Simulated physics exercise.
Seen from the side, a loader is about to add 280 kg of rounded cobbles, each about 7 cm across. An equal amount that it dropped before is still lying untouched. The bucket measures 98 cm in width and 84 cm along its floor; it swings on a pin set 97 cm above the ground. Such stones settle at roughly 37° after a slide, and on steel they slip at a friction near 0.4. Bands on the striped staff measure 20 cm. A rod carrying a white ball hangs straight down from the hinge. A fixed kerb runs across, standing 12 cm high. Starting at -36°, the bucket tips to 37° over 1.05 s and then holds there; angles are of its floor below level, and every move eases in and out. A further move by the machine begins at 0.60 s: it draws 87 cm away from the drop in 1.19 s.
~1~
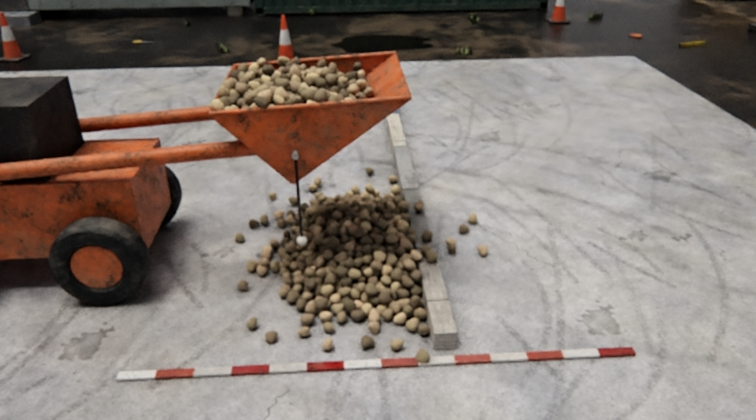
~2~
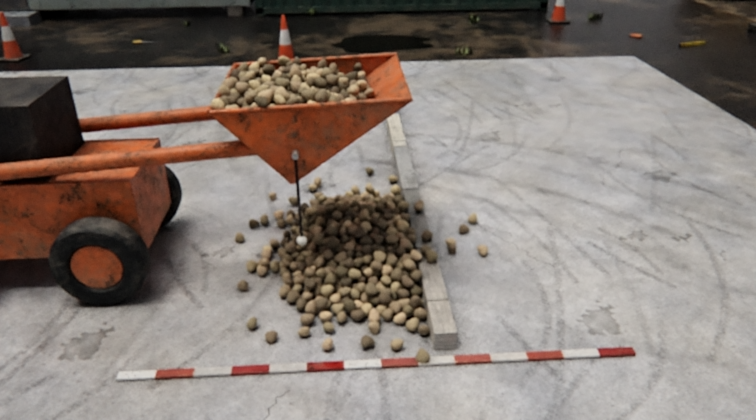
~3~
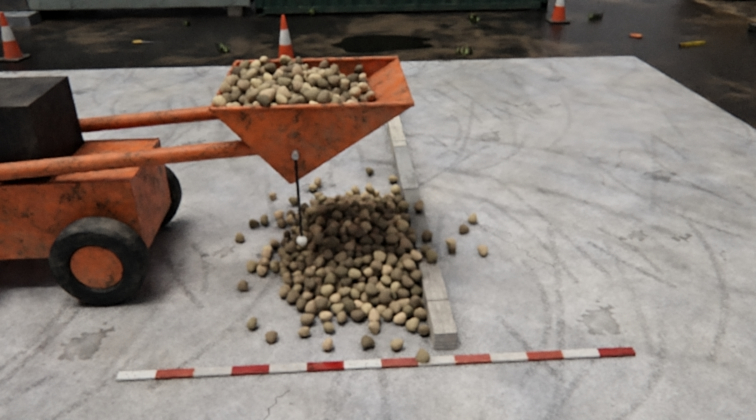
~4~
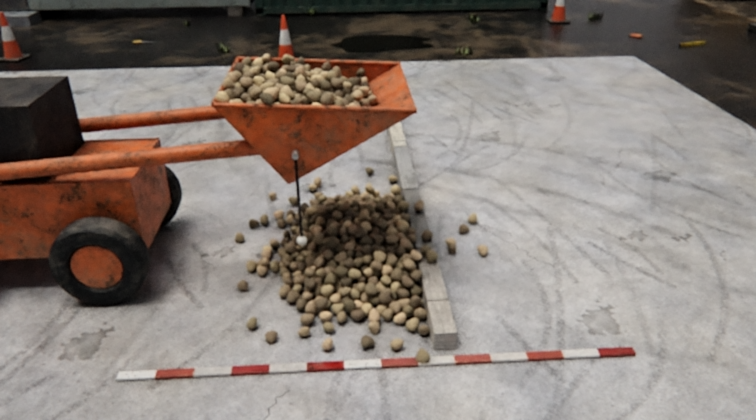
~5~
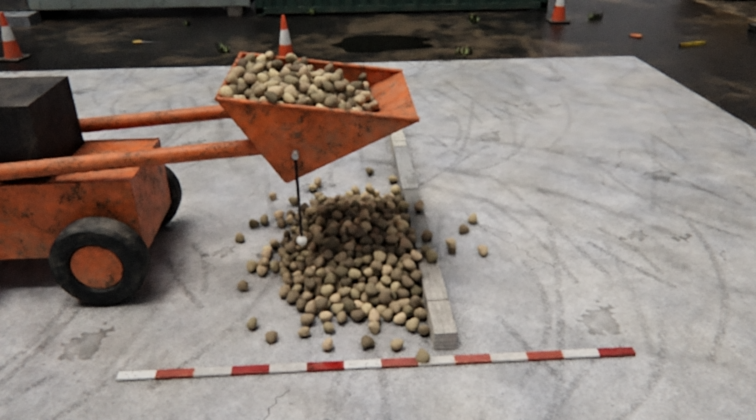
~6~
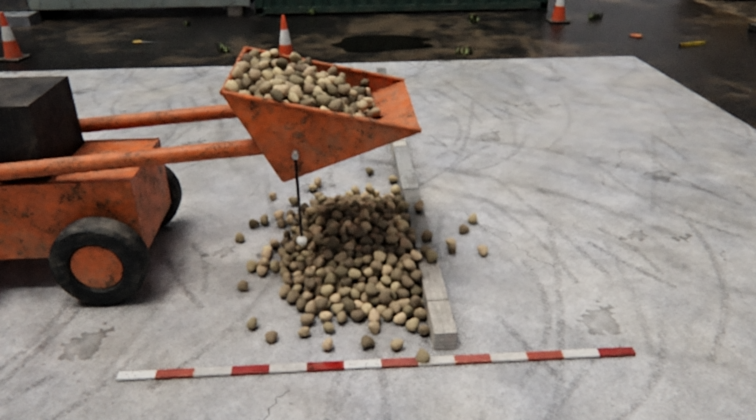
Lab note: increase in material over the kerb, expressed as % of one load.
Increase: 10 %.
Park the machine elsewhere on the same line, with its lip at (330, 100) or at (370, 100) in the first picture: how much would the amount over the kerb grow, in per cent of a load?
The first position would add some 0 per cent, the second some 0.
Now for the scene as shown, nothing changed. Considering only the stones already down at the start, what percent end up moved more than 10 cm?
I'd say roughly 10 per cent of them.
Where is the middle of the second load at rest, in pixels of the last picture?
The middle ends up near (359, 233).
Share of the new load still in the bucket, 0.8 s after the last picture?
I'd say about 30 per cent.
Then, 0.5 s after the last picture the floor is at 26°; in per cent of one load, 100 in the bucket, 99 on this side of the kerb, 1 over the kerb; the foremost stones are at (450, 235).
Then, 0.8 s after the last picture the floor is at 37°; in per cent of one load, 31 in the bucket, 168 on this side of the kerb, 2 over the kerb; the foremost stones are at (456, 235).
Then, 1.9 s after the last picture the floor is at 37°; in per cent of one load, 0 in the bucket, 189 on this side of the kerb, 11 over the kerb; the foremost stones are at (530, 223).
Then, 4.3 s after the last picture the floor is at 37°; in per cent of one load, 0 in the bucket, 189 on this side of the kerb, 11 over the kerb; the foremost stones are at (530, 223). Net gain over the kerb, 10.
